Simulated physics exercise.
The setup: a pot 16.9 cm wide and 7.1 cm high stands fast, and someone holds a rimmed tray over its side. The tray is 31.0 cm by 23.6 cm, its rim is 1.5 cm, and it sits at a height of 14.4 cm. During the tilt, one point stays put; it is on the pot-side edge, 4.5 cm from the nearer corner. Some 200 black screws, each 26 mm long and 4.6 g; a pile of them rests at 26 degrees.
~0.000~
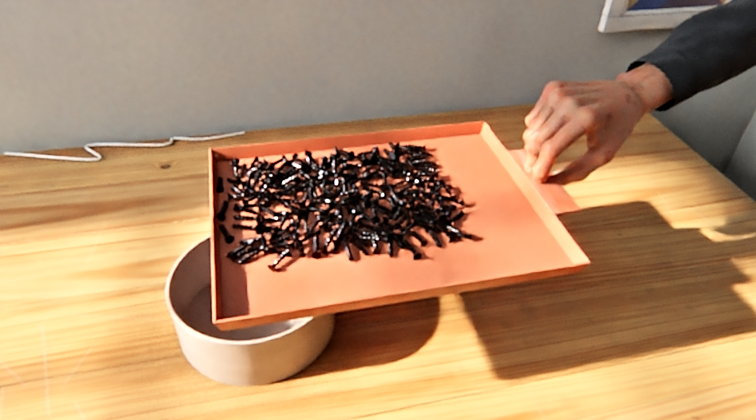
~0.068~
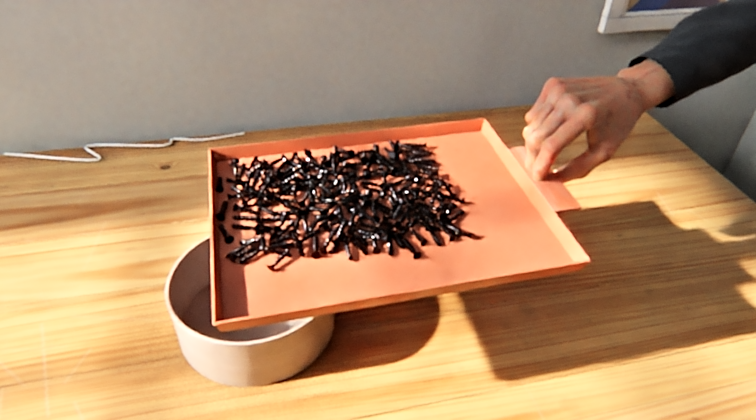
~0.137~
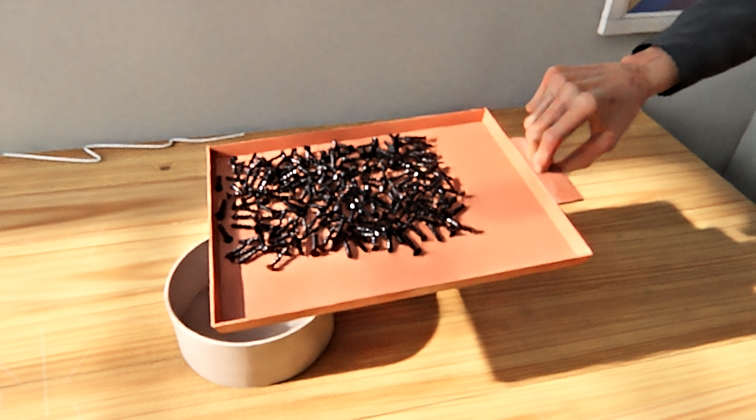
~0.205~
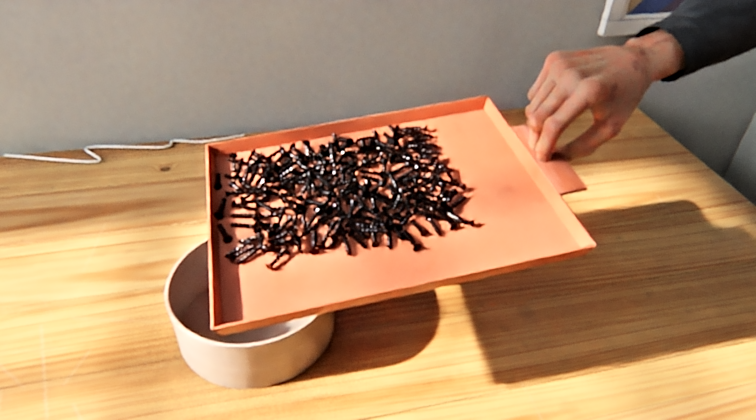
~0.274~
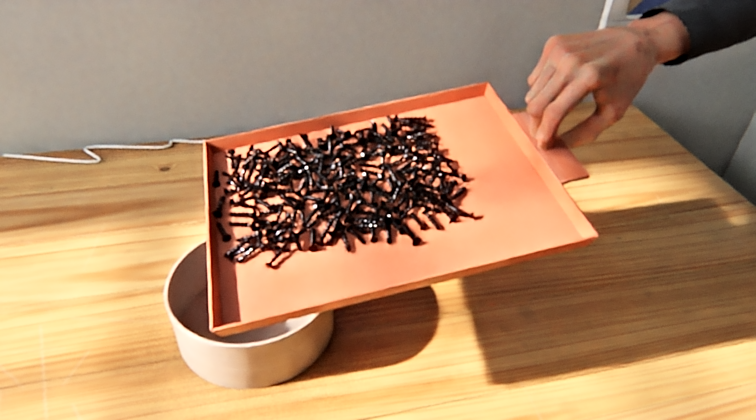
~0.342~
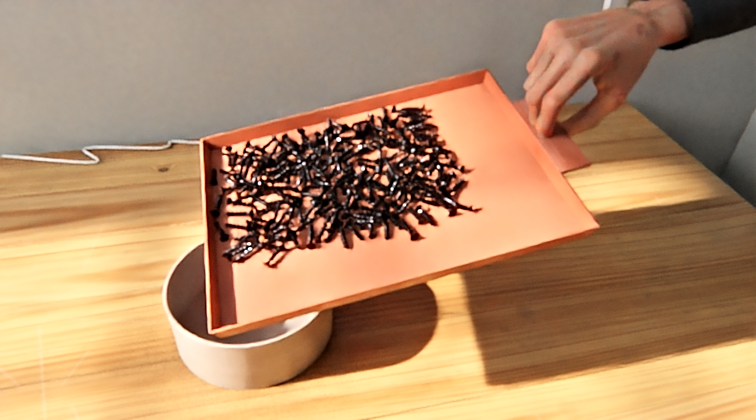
The footage shows a hand gripping the tab of an orange rimmed tray holding a pile of small black pieces above a round pot, then raising the tray's right side so it slants gradually down toward the left.
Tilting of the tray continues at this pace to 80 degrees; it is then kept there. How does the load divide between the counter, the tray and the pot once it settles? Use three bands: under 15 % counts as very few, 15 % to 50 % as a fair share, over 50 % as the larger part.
Counter: The larger part; left on the tray: Very few; pot: Very few.
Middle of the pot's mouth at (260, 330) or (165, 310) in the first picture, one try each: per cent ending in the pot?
In order, about 60 and about 30 per cent.
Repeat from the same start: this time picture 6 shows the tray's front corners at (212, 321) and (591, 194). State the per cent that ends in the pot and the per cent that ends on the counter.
Final per cent - pot 50, counter 45.
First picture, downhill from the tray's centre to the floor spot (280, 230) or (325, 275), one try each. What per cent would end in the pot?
I'd put it at about 45 per cent for the first tilt and about 0 per cent for the second.
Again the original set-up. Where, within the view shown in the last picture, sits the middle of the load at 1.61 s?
At about (204, 262).
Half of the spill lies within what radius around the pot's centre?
About 16 cm.
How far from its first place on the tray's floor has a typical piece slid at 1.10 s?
10 cm.
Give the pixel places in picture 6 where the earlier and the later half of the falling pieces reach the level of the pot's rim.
(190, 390) or so first, later (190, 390).
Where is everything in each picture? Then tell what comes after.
Tray tilt 0 degrees, front corners at (219, 317) and (584, 259); middle of the pieces at (348, 193); pot at (252, 276), in the first picture.
Tray tilt 1 degrees, front corners at (219, 319) and (584, 258); middle of the pieces at (348, 192), in the second picture.
Tray tilt 3 degrees, front corners at (218, 321) and (586, 251), lowest corner left front; middle of the pieces at (347, 188), in the third picture.
Tray tilt 6 degrees, front corners at (217, 323) and (589, 242), lowest corner left front; middle of the pieces at (346, 183), in the fourth picture.
Tray tilt 9 degrees, front corners at (216, 325) and (591, 233), lowest corner left front; middle of the pieces at (344, 177), in the fifth picture.
Tray tilt 12 degrees, front corners at (215, 327) and (592, 223), lowest corner left front; middle of the pieces at (342, 172); pot at (250, 280). Its pace works out near 40 degrees a second, in the sixth picture.
After 1.10 s, tilt 44 degrees; the tray holds 100 %, the pot 0 %.
After 1.61 s, tilt 65 degrees; the tray holds 85 %, the pot 0 %.
Then, at 2.18 s, tilt 80 degrees; the tray holds 5 %, the pot 0 %.
At rest (3.0 s), counter 100 %, tray 0 %, pot 0 %.
